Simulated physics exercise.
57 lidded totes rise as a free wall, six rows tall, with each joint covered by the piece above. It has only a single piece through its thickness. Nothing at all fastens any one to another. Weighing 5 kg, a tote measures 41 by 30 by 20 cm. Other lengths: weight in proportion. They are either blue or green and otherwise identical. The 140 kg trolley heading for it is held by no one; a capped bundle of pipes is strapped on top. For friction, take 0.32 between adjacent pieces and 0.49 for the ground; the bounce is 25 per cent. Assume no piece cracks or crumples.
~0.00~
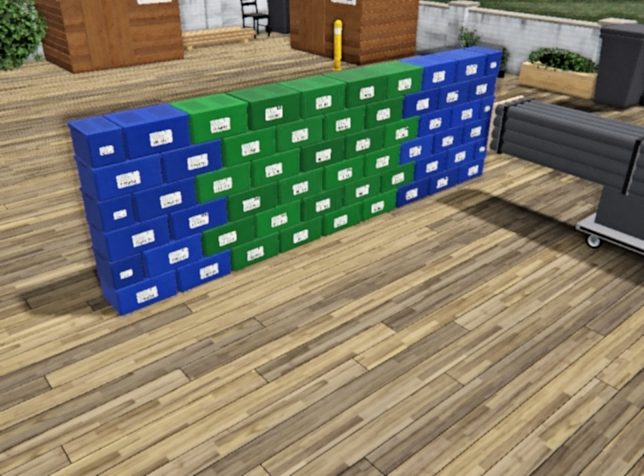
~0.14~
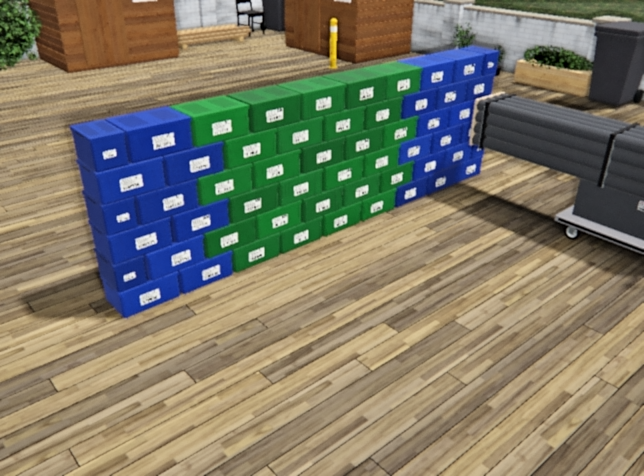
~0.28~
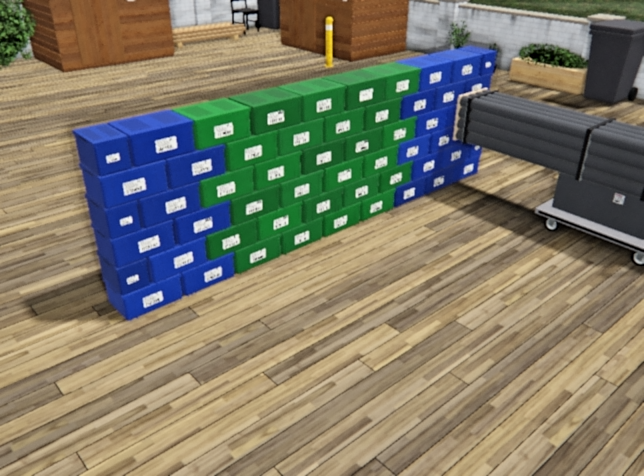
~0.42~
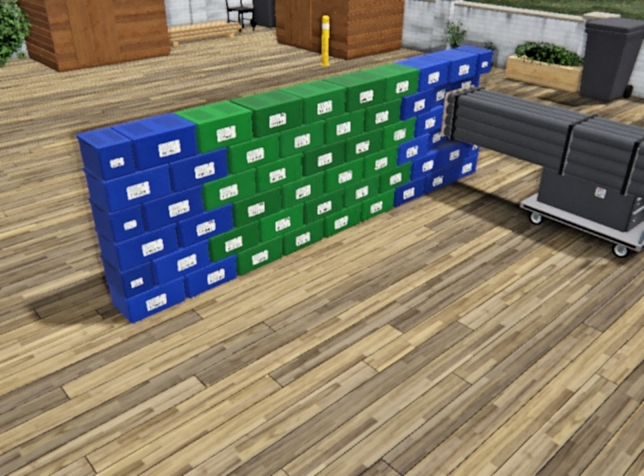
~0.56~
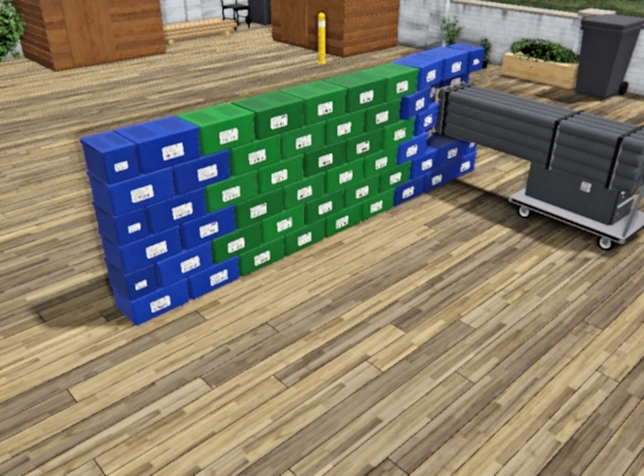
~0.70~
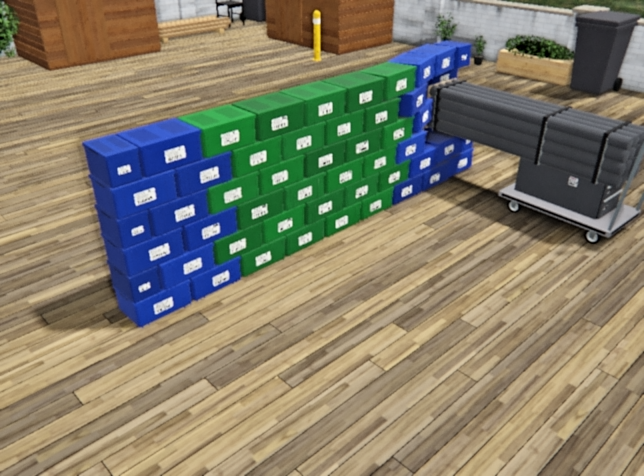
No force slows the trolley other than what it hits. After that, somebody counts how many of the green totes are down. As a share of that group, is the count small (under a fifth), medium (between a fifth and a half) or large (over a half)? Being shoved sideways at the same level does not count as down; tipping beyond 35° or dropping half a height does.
It is small.
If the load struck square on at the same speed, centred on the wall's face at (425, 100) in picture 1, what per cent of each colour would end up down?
Result - blue: 20 percent, green: 10 percent.
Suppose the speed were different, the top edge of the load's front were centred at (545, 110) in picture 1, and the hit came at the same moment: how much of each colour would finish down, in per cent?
Down at the end: Blue 40 per cent, green 0 per cent.
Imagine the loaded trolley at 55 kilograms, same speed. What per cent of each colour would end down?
For blue it's 0, for green it's 0 in a hundred.
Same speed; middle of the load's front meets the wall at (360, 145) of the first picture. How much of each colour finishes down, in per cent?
Result - blue: 10 %; green: 40 %.
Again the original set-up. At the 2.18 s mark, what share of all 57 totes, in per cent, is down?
By that time it is 25 percent.
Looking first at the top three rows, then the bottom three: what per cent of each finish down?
That's 30% up top and 10% at the bottom.
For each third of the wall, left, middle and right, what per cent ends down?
Per cent by third - left: 0; middle: 10; right: 60.
Around 0.90 s, load 37 cm past the wall's line, still rolling; none of the 27 green totes down (0 of 57 in all colours); top green tote unmoved; top blue tote tipped 11°.
Around 1.20 s, load 49 cm past the wall's line, still rolling; none of the 27 green totes down (8 of 57 in all colours); top green tote unmoved; top blue tote tipped 37°, 38 cm lower.
Around 1.58 s, load 60 cm past the wall's line, still rolling; 1 of the 27 green totes down (13 of 57 in all colours); top green tote unmoved; top blue tote on its side.
Around 2.18 s, load 73 cm past the wall's line, still rolling; 1 of the 27 green totes down (13 of 57 in all colours); top green tote unmoved; top blue tote on its side.
Finally (3.2 s), load 79 cm past the wall's line, stopped; 1 of the 27 green totes down (13 of 57 in all colours); top green tote unmoved; top blue tote upside down. That is 4 per cent. Seen by the last camera, middles, top green tote near (269, 116), top blue tote near (240, 96).
